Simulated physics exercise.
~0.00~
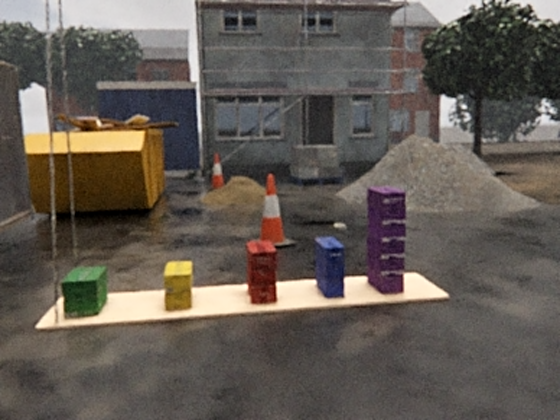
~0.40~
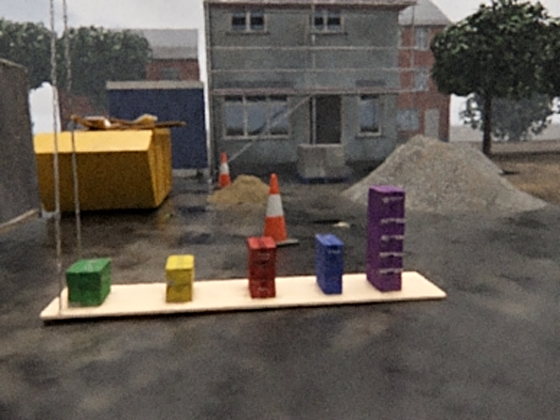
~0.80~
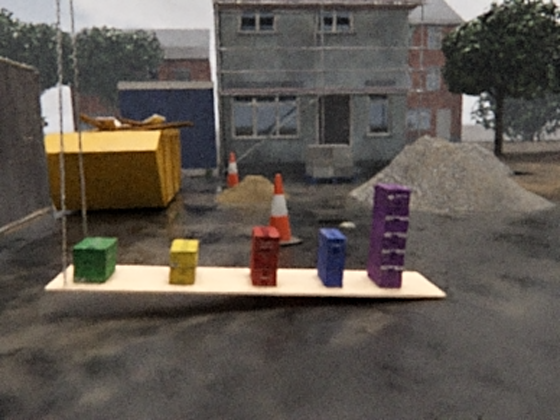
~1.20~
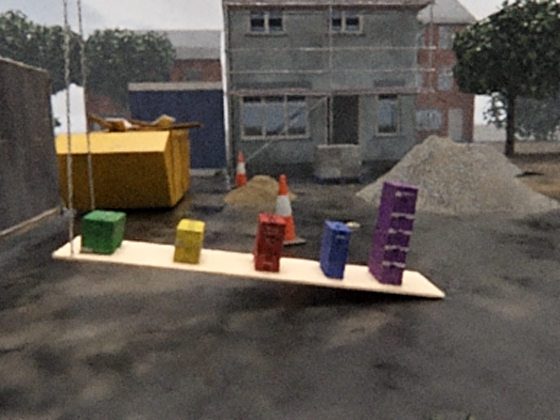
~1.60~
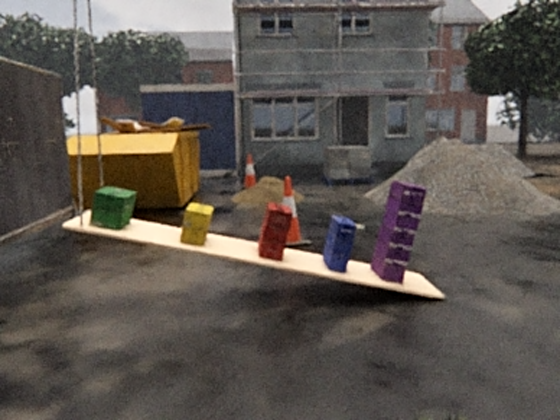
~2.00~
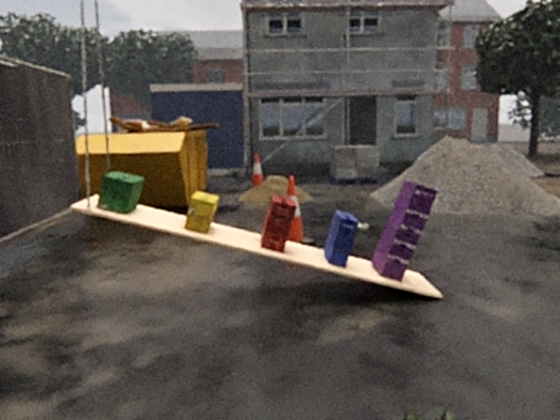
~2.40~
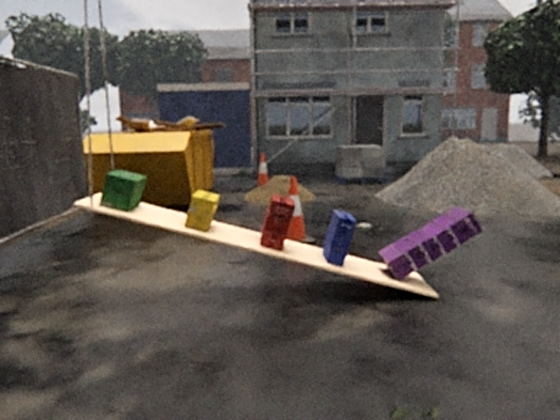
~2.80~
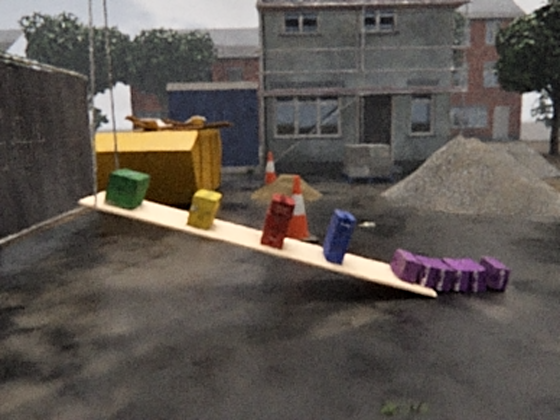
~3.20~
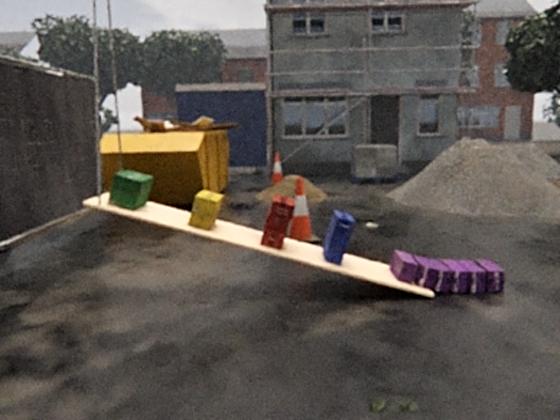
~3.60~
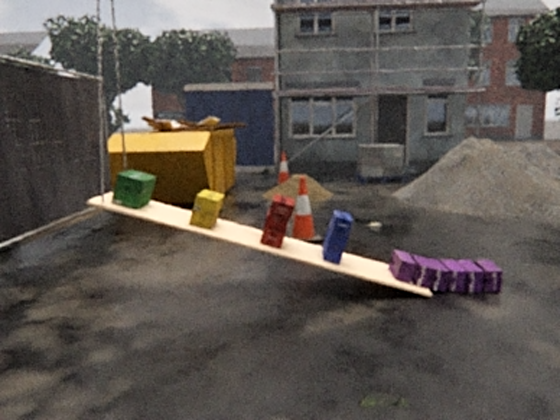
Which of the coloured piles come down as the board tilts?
Only the tall purple pile at the right end comes down, ending on its side at the low end of the board. The green, yellow, red and blue piles all stay standing.
The clip shows five coloured piles of boxes on a pale board outside a house, its left end rising until it slopes down to the right. The tall purple pile topples off the low end and lies on its side, while the green, yellow, red and blue piles stay standing.
